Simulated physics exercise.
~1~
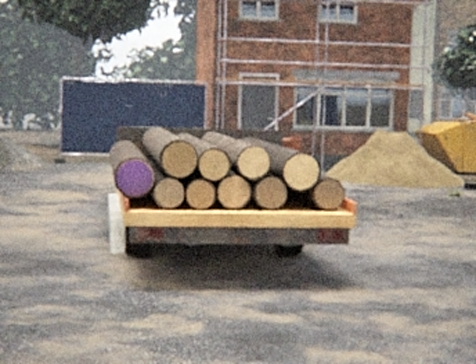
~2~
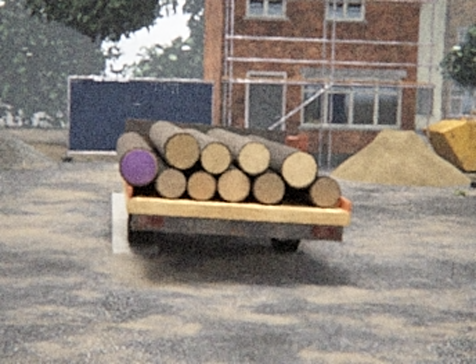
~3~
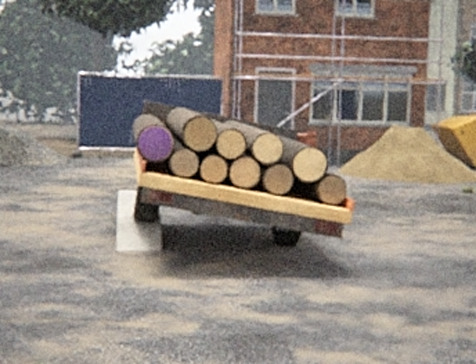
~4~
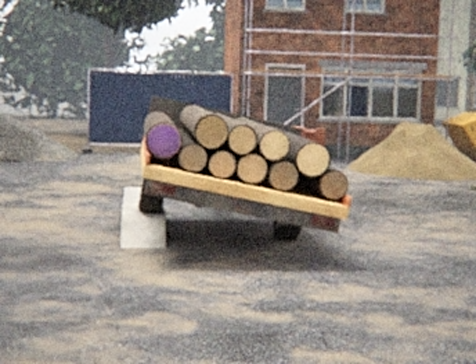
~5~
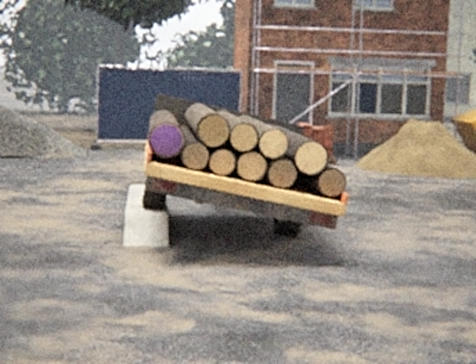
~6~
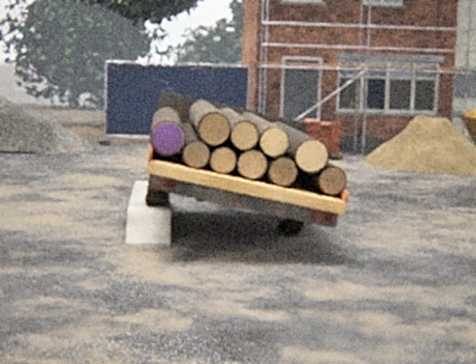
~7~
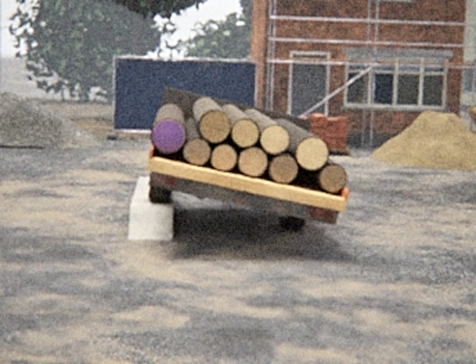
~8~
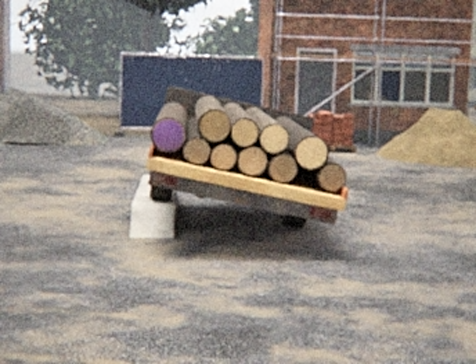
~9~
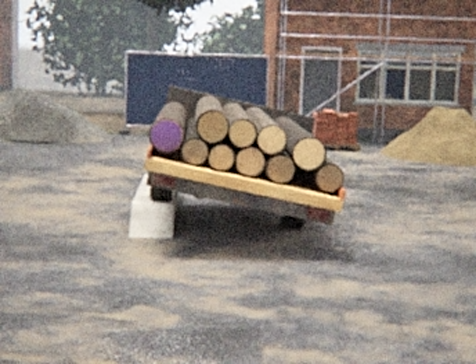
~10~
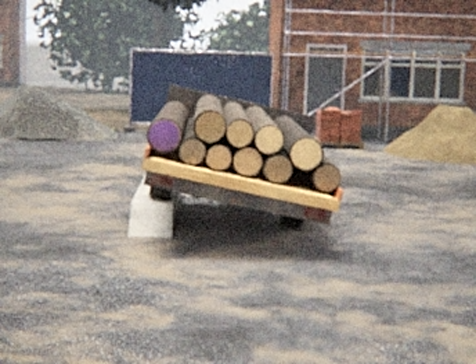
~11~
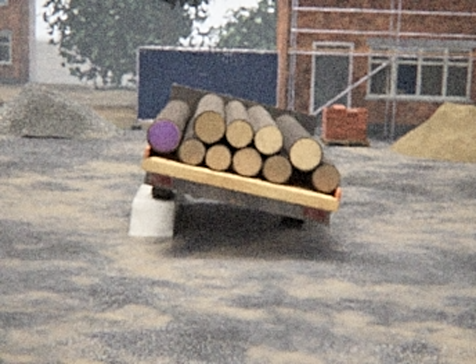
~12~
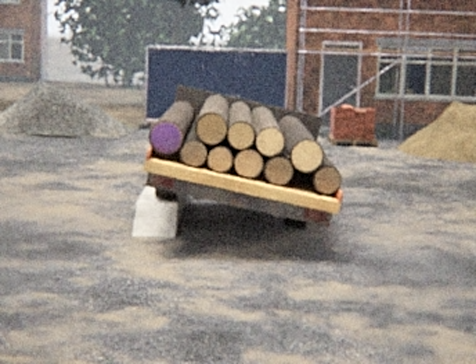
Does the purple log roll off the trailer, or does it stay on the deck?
The purple log stays on the deck, resting at the left side of the tilted trailer.
